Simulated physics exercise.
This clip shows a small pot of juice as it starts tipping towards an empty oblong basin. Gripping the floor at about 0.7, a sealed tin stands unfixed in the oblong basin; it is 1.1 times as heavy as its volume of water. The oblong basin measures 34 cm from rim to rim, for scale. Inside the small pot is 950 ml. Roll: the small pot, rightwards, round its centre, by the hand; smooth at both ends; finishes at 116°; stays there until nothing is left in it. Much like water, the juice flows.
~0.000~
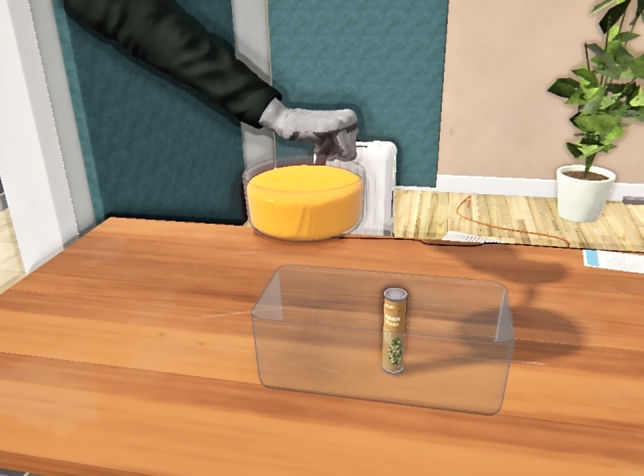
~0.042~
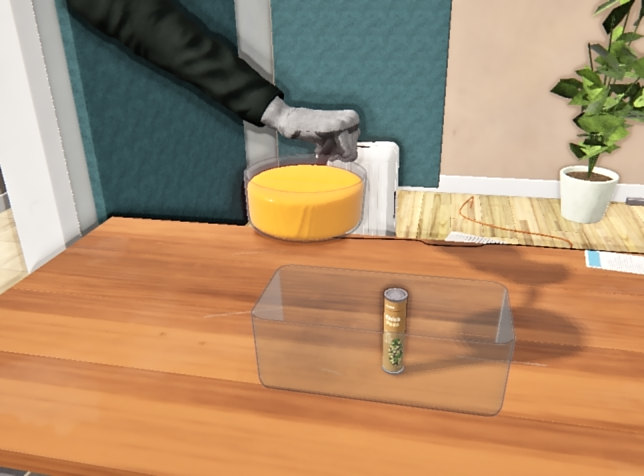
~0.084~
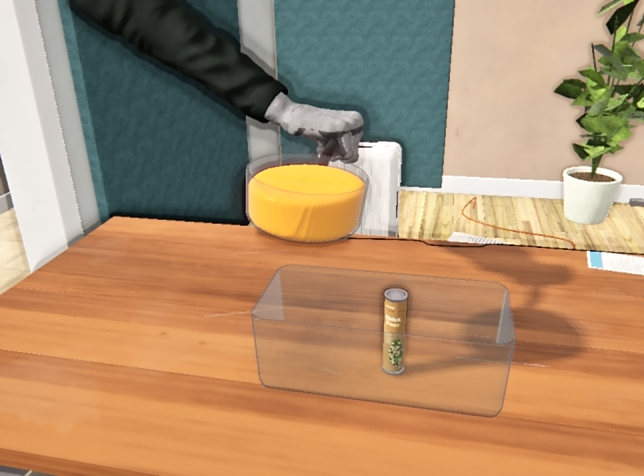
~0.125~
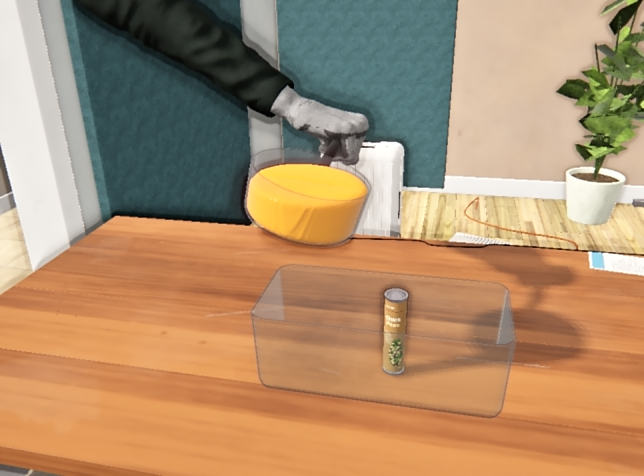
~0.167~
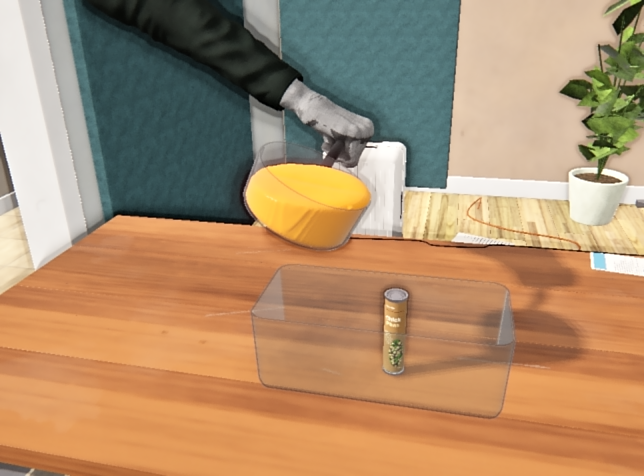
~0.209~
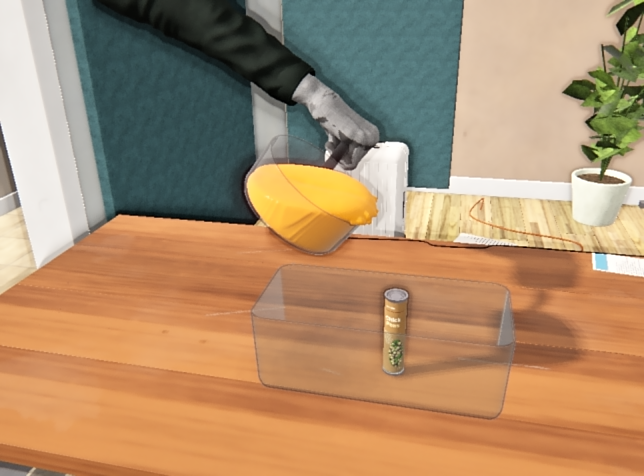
We see a gloved hand gradually tilting a clear round pot of orange juice rightward above a wooden table, the juice reaching its lower edge, while a transparent oblong basin and a small patterned tin stay still in front.
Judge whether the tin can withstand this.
You'll see it capsize.
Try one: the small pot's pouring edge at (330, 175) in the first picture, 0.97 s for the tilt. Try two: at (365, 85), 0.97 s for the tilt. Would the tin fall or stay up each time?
Trial 1 - tin stays standing; trial 2 - tin stays standing.
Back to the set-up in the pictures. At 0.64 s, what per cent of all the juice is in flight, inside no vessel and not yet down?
Around 4 per cent of the liquid is in flight.
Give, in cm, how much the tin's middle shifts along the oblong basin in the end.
The middle of the tin ends some 8.5 cm along the basin.
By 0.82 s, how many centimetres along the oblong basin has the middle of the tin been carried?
Roughly 5 cm.
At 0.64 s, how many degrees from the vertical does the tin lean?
Near 5° from upright.
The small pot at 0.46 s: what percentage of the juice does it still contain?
About 10 per cent.
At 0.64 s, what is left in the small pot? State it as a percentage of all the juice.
About 1 % is still there.
By 0.46 s the tilt is 110° and 10 per cent is still to pour; the tin stands where it began.
By 0.64 s the tilt is 116° and 1 per cent is still to pour; the tin leans 6°.
By 0.82 s the tilt is 116° and 0 per cent is still to pour; the tin leans 33°.
By 1.03 s the tilt is 116° and 0 per cent is still to pour; the tin lies on its side.
At rest the tin lies on its side.
